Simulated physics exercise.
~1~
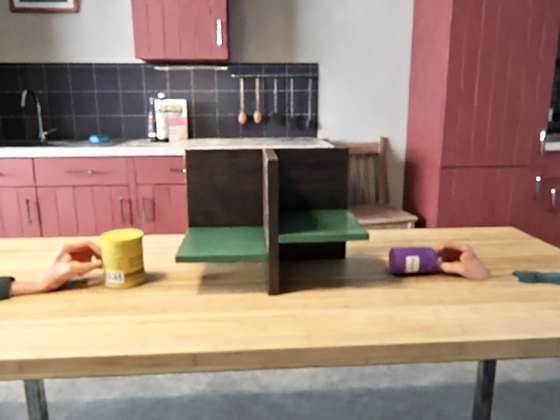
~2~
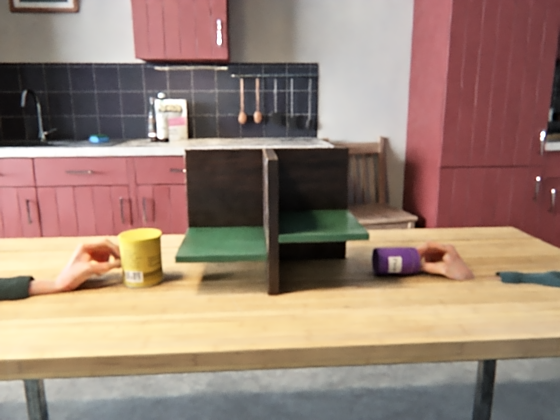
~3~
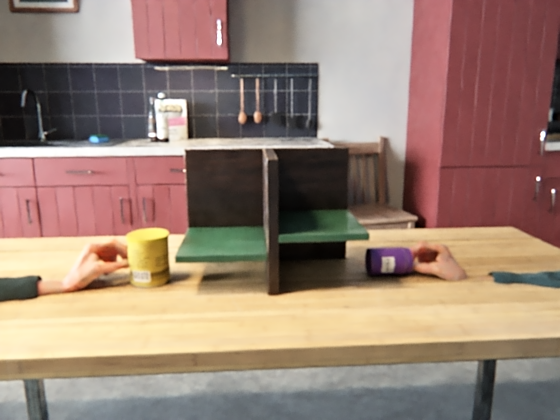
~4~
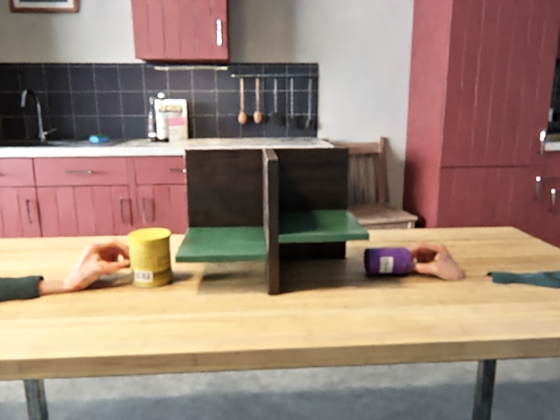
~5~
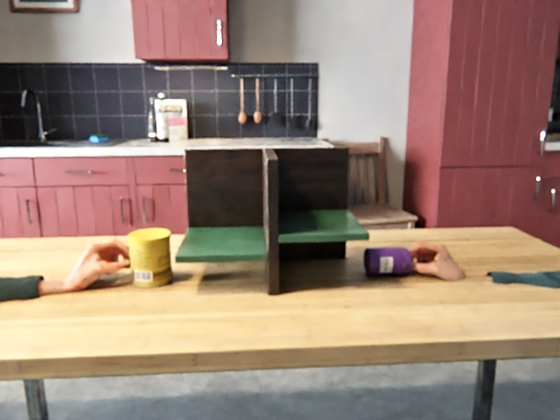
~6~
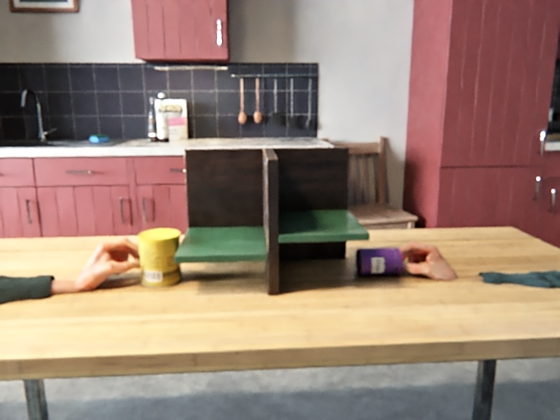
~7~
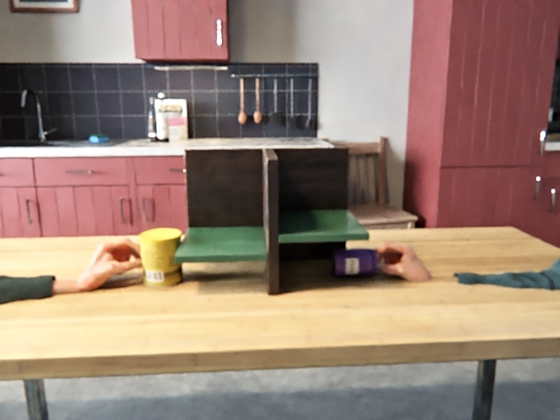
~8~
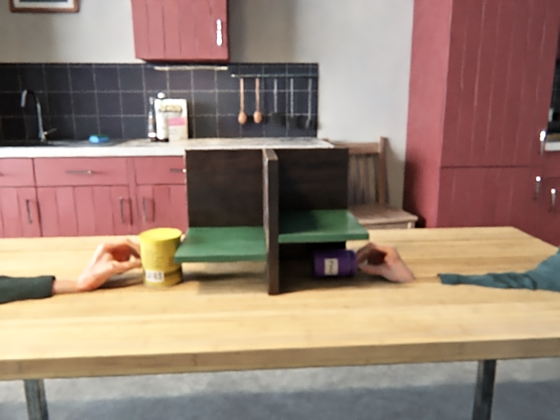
At first, a hand on each side of a wooden table holds a container near a dark stand with green shelves, an upright yellow tin on the left and a purple jar lying on its side on the right. Both hands slide their objects inward toward the stand. They pause for a moment, then push on again. The yellow tin moves slightly right and stops at the edge of the left shelf, going no further. Meanwhile, the purple jar keeps sliding left and ends up beneath the right shelf, with the fingers still at its end.
